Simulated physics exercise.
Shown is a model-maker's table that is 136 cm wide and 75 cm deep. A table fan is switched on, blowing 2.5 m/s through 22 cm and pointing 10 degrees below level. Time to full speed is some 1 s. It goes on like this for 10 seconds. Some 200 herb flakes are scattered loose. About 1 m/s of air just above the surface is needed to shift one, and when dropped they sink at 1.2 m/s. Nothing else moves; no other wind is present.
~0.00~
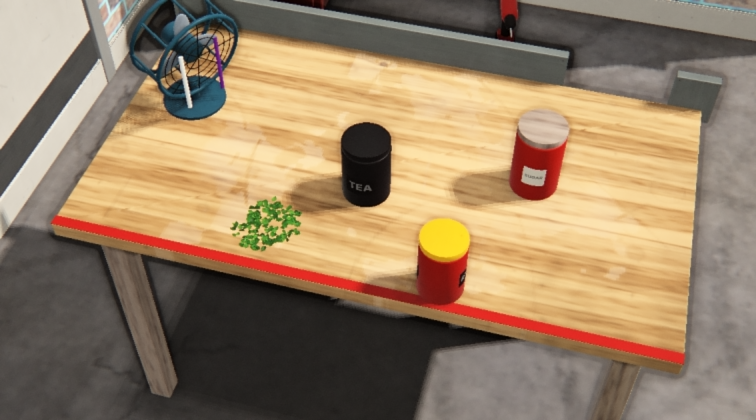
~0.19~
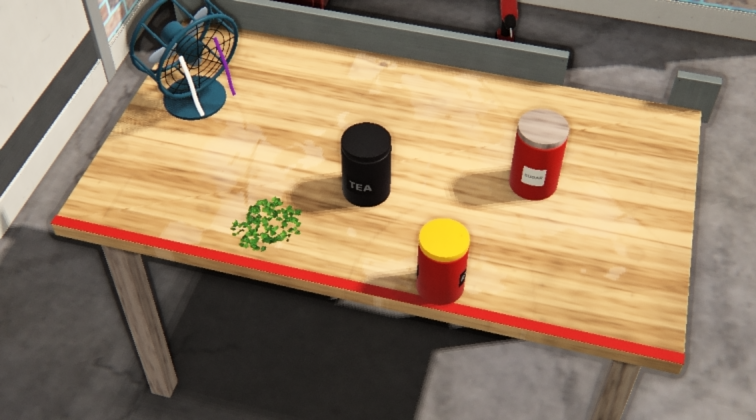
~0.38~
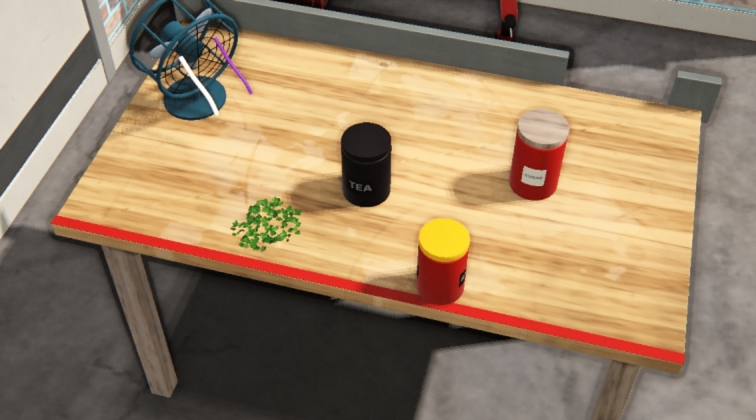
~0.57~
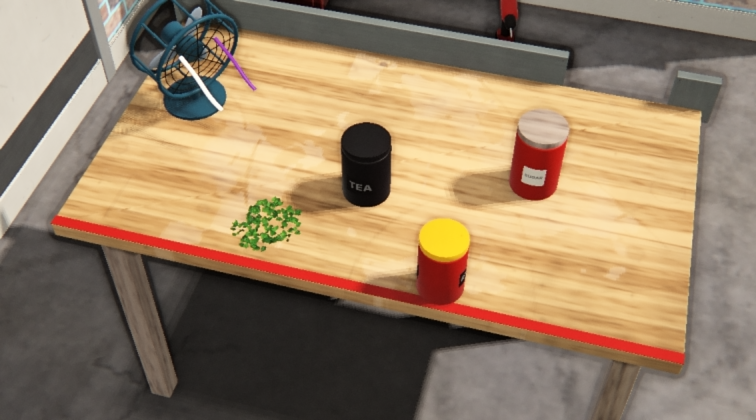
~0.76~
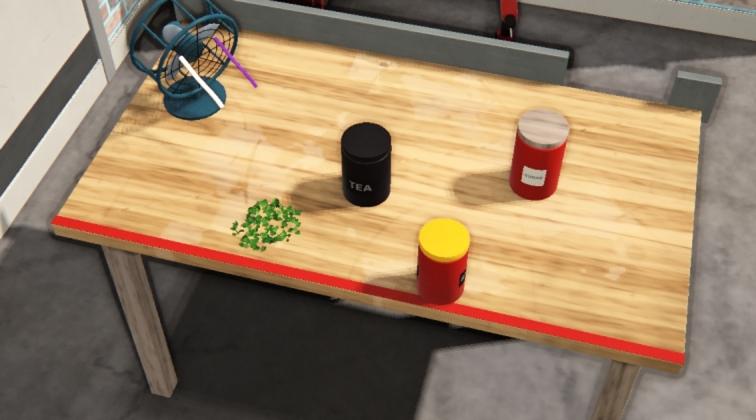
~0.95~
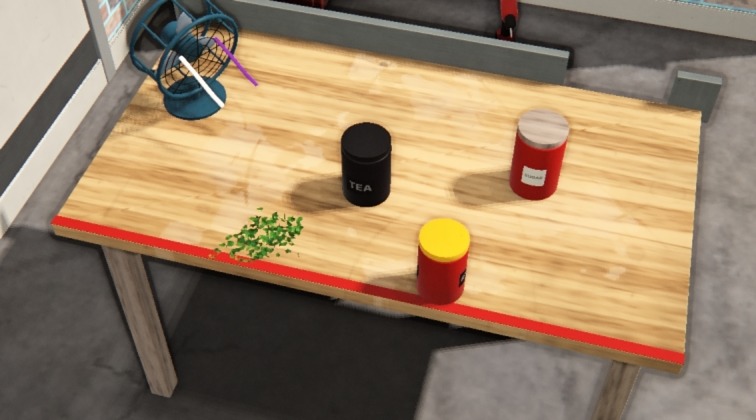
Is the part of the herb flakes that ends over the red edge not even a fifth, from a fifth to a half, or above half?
It passes the halfway point.
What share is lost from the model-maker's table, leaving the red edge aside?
Roughly 0 %.
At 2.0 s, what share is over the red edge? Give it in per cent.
100 %, roughly.
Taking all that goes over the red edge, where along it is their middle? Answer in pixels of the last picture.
About (269, 272).
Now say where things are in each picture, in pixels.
In the first frame, the middle of the herb flakes is near (265, 227), none has stirred yet and the mouth of the table fan is at (185, 45).
In the second frame, the middle of the herb flakes is near (265, 226), none has stirred yet and the red edge is centred on (349, 290).
In the third frame, the middle of the herb flakes is near (265, 226), none has stirred yet, the top of a jar is at (366, 139) and the top of a jar is at (444, 237).
In the fourth frame, the middle of the herb flakes is near (265, 226) and none has stirred yet.
In the fifth frame, the middle of the herb flakes is near (265, 226) and none has stirred yet.
In the sixth frame, the middle of the herb flakes is near (263, 237), the farthest in sight from the table fan is at (299, 255) and about 60 % have left their places.
After 2.0 s the count stands so, 100 % are over the red edge.
After 3.2 s the count stands so, 100 % are over the red edge.
After 5.5 s the count stands so, 100 % are over the red edge.
After 10.0 s, at the end, 100 % are over the red edge.
